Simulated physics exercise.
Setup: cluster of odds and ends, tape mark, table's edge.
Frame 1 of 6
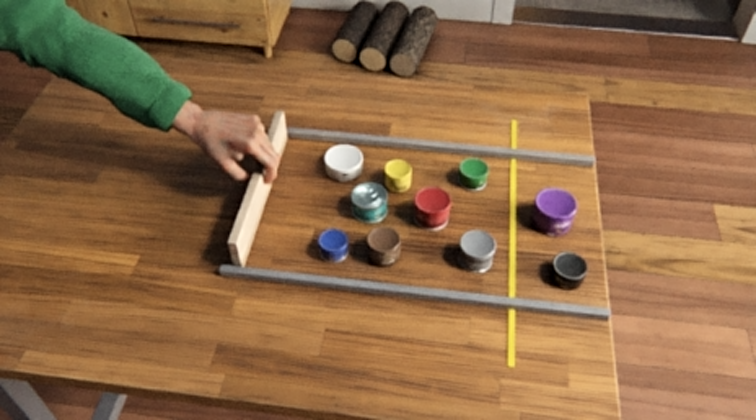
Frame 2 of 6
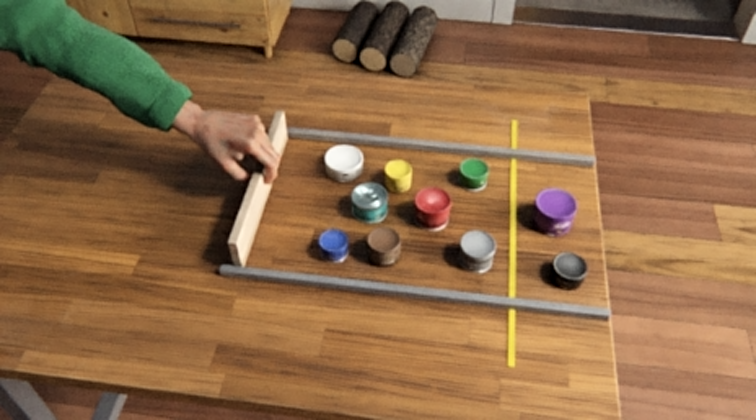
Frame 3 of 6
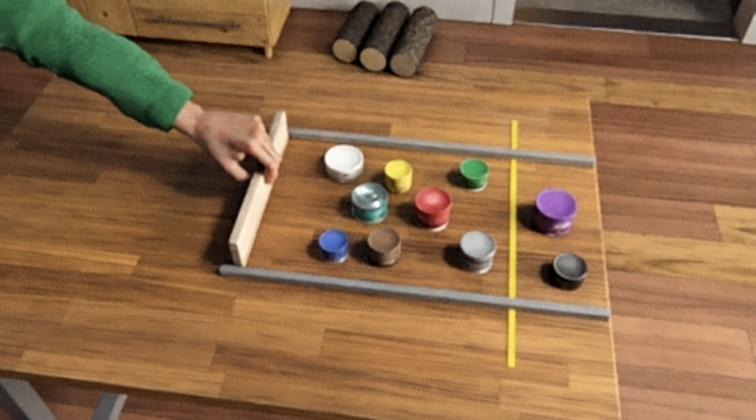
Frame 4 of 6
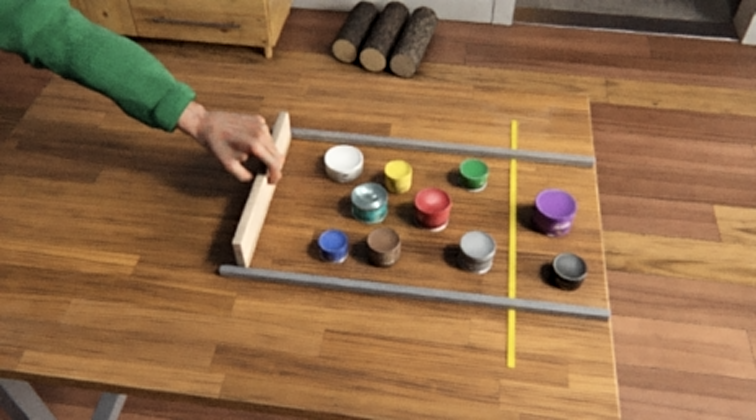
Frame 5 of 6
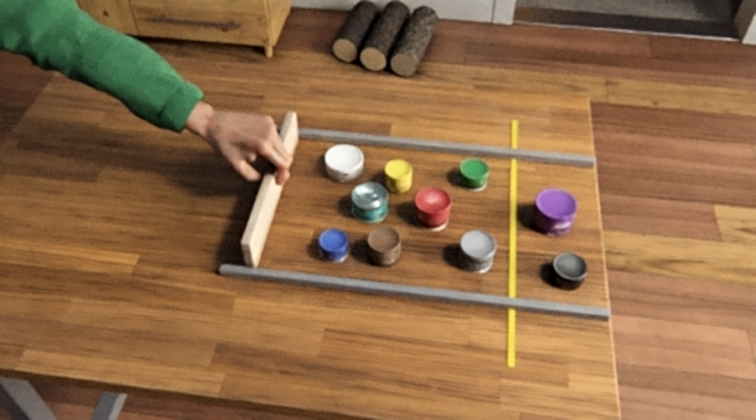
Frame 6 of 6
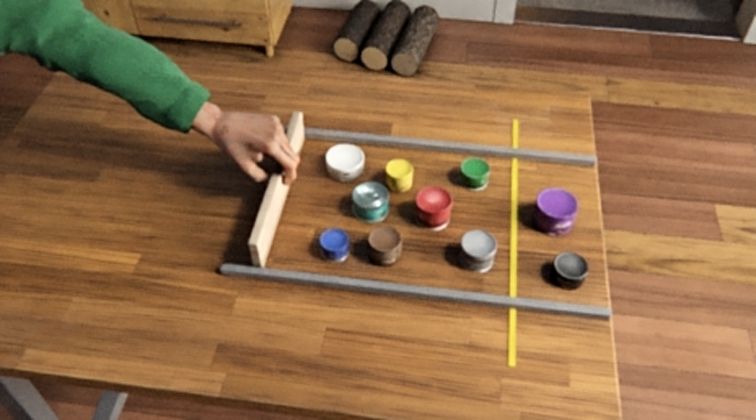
In this clip, a green-sleeved hand holds a wooden board upright between two grey rails on a table, then slides it slightly to the right toward a cluster of colourful small containers, which stay essentially still around a yellow tape line.
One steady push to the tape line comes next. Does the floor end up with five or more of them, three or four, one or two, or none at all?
The tally of drops is nought.
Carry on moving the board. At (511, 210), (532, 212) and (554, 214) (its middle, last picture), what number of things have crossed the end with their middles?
The numbers past the end are 0, 1 and 3.
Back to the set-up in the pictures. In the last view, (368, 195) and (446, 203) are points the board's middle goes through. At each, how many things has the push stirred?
The first count is 5, and then it's 8.
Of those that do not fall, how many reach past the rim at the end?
So the number is 1.
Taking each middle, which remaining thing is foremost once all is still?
The purple tub is foremost.
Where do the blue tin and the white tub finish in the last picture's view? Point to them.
Taking them in turn, first comes (529, 282), then (534, 177).
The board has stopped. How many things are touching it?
The count comes out at 4.
Early on, none off yet; black tub at rest near (569, 271); purple tub at rest near (555, 212); grey pot at rest near (478, 251).
A while later, none off yet; black tub at rest near (569, 271); purple tub at rest near (555, 212); grey pot moving near (485, 251).
Further along, none off yet; black tub at rest near (572, 272); purple tub moving near (560, 211); grey pot travelled well along near (544, 250).
Finally, the number that fall off is zero.
